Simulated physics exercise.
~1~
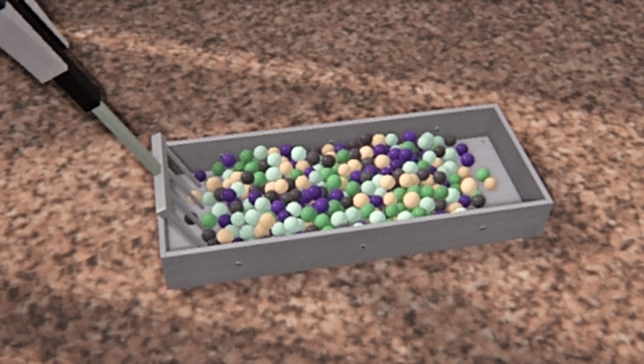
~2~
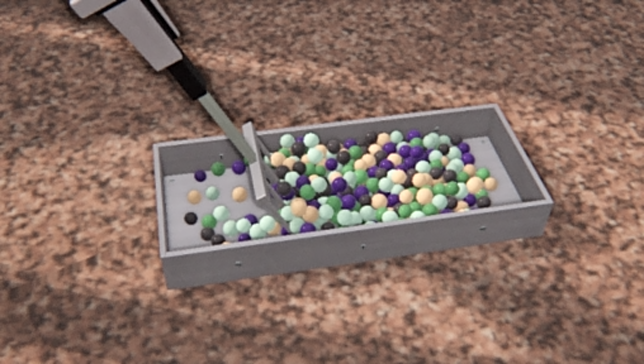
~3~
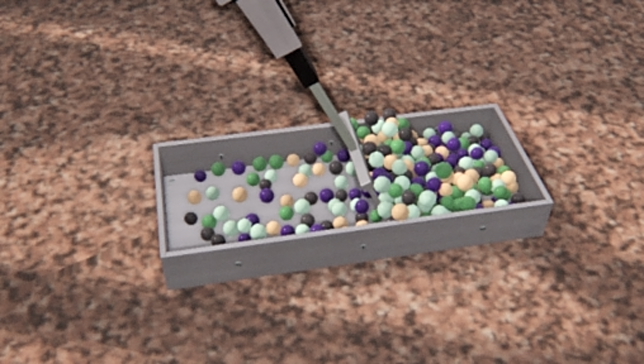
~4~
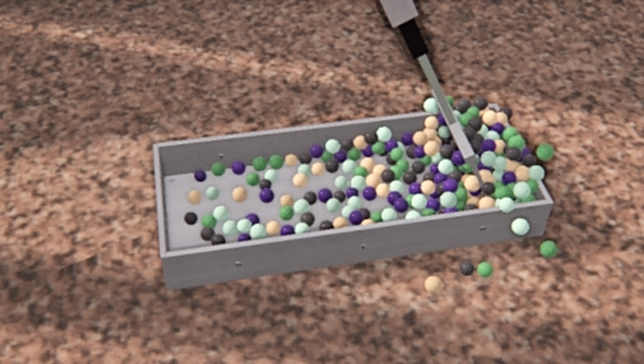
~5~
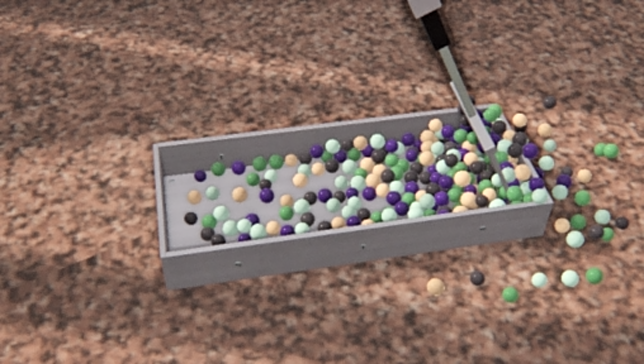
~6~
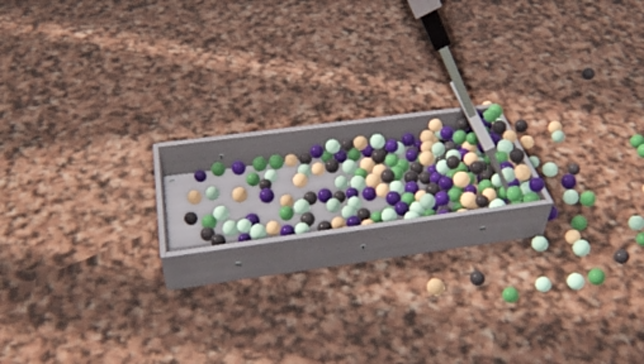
We see a robot arm's rake sweep colourful round sweets rightward through a grey rectangular tin, piling them against the far end until some spill over onto the speckled surface; the rake stops there, with most sweets still inside.
